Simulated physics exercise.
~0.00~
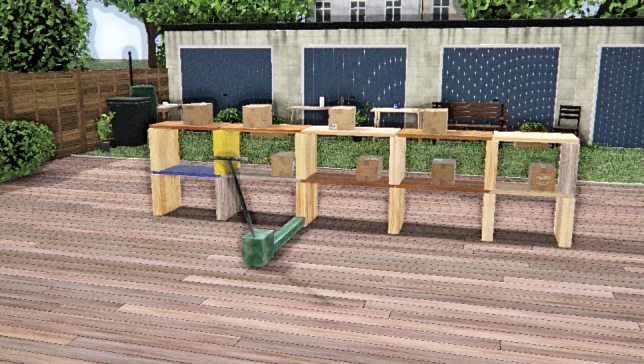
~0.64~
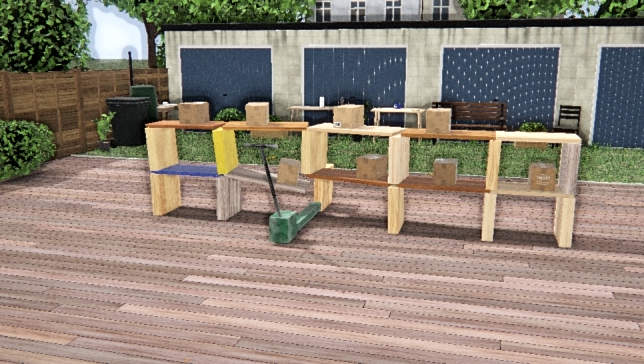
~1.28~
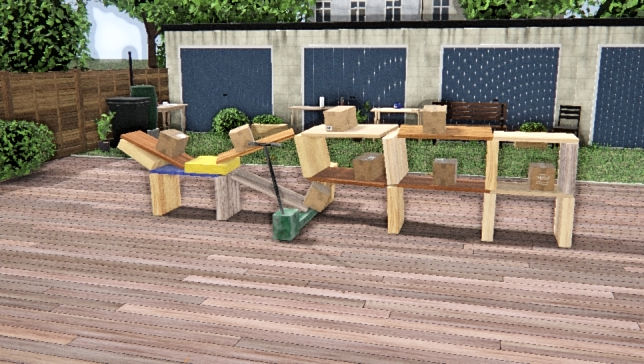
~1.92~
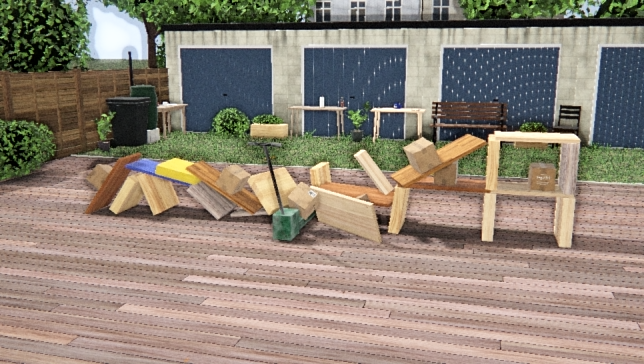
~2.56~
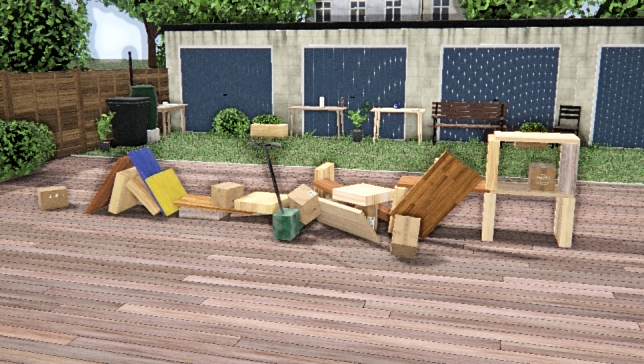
Two-tier run of boards and cartons collapsing from the left after a green jack pushes in, leaving only the right-end bay standing.
